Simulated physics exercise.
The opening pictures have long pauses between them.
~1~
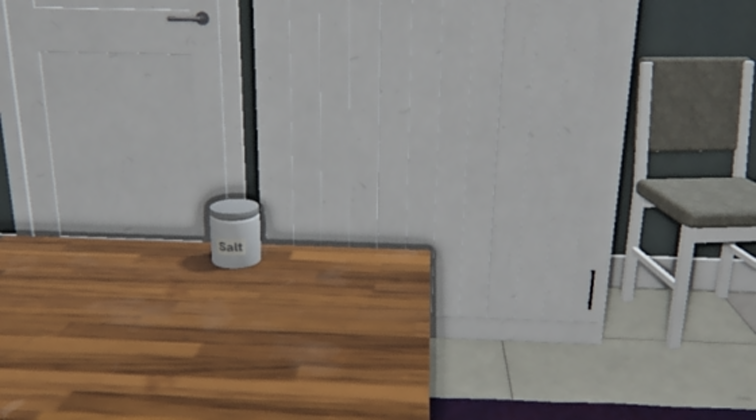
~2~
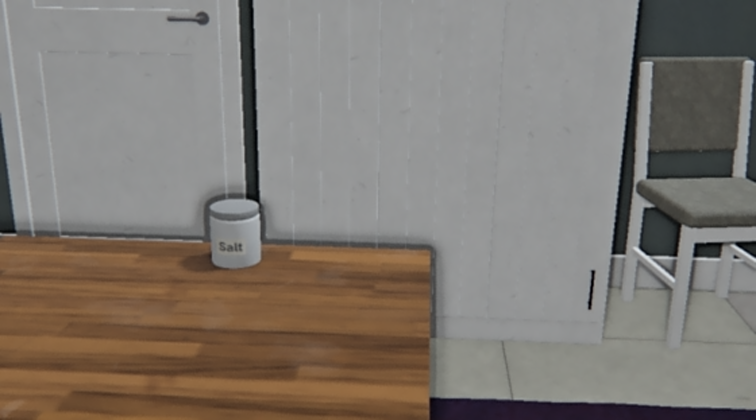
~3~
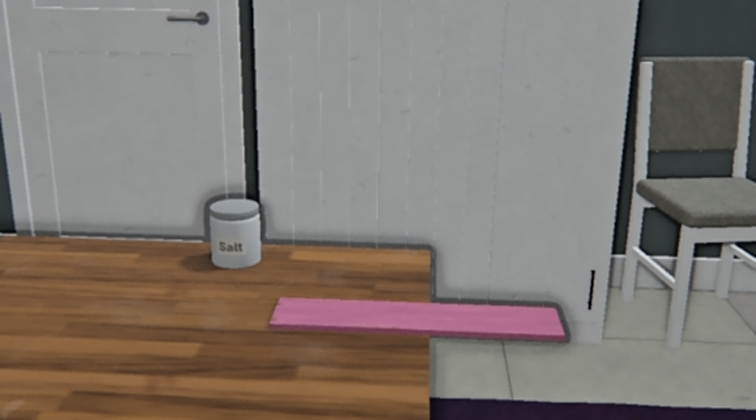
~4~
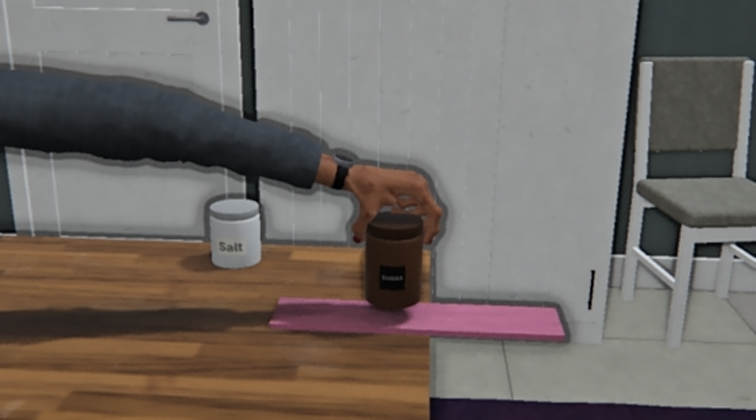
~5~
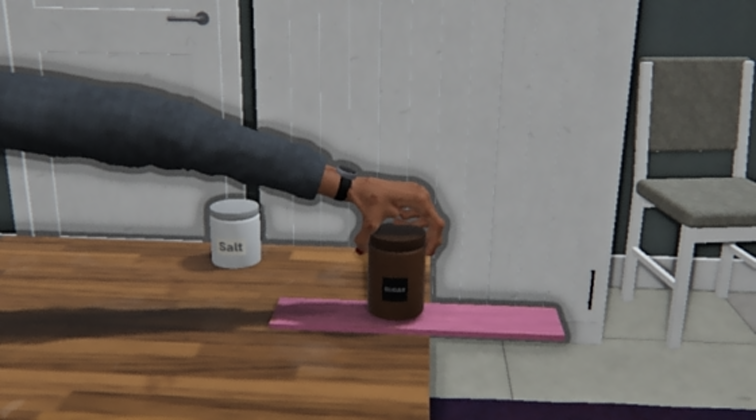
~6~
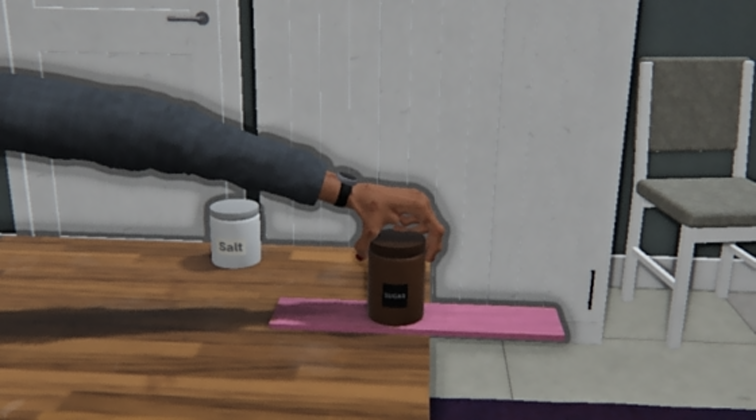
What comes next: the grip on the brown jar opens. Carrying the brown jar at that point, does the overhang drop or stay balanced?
It stays balanced.
Then, 0.20 s past the last view, nothing moves.
Then, 0.50 s past the last view, brown jar resting near (396, 277).
Finally, all 3 still in place. Final places as the last picture's camera would see them, brown jar near (396, 277). The board keeps its balance.
